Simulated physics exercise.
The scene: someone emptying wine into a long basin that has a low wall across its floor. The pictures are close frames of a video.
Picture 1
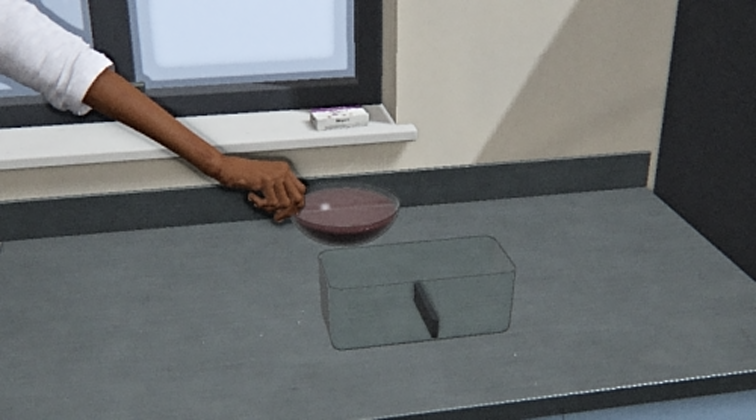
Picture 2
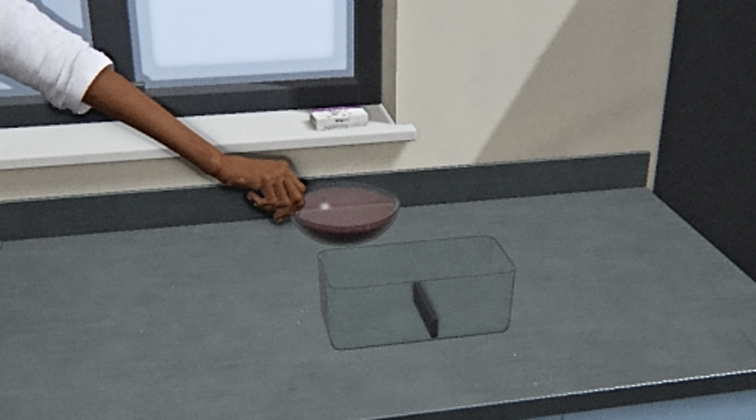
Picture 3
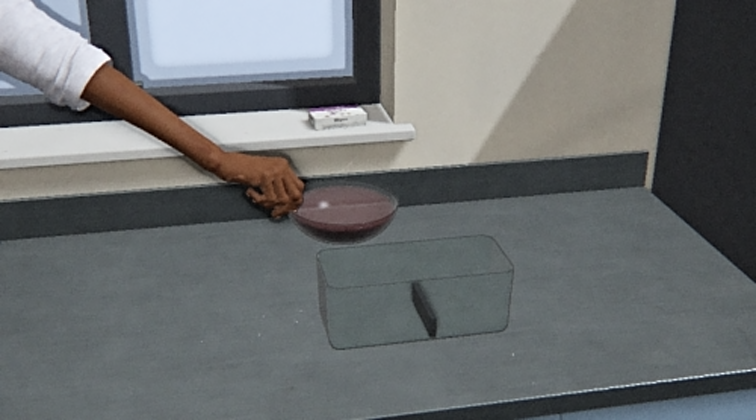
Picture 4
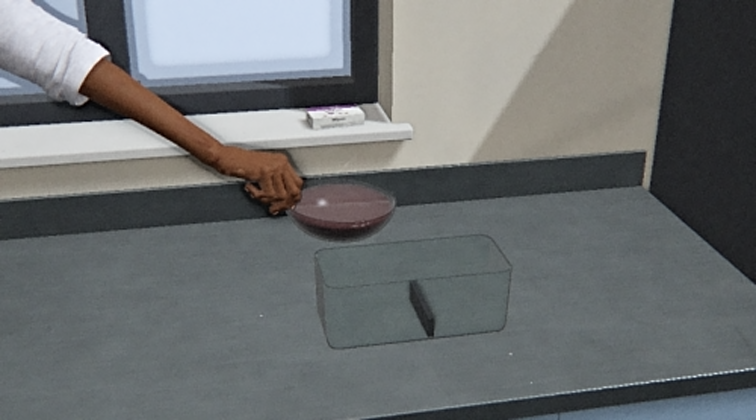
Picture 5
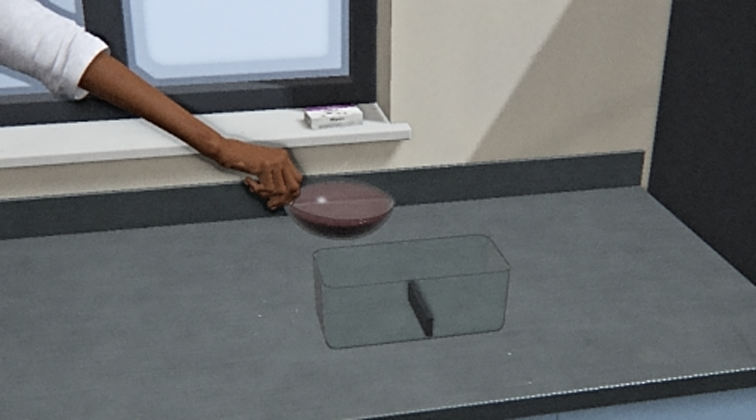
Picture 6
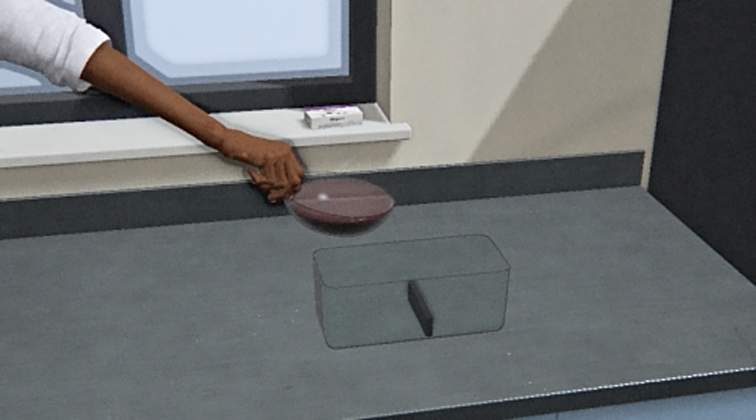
A hand holds a bowl of dark red wine above a clear basin, tilting it slightly.
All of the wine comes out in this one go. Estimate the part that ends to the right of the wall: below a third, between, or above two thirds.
In the end over two thirds is right of the wall.
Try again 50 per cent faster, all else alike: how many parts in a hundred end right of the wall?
About 70 per cent.
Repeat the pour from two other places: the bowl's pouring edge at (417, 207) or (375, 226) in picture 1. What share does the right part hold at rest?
About 80 and 60 per cent.
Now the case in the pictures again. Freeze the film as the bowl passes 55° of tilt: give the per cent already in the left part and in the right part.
Some 5 per cent left and 20 right.
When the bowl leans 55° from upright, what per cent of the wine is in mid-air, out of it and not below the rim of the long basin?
Roughly 40 in a hundred.
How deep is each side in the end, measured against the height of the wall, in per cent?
Left about 20, right about 100.
A moment on, the bowl is tipped part way and 33 per cent is still to pour, 4 is left of the wall and 22 right of it.
Next, the bowl is tipped on its side and 1 per cent is still to pour, 10 is left of the wall and 82 right of it.
Then the bowl is tipped on its side and 0 per cent is still to pour, 15 is left of the wall and 83 right of it.
Later the bowl is tipped on its side and 0 per cent is still to pour, 17 is left of the wall and 81 right of it.
At rest 17 per cent lies left of the wall, 81 right of it and 2 outside.
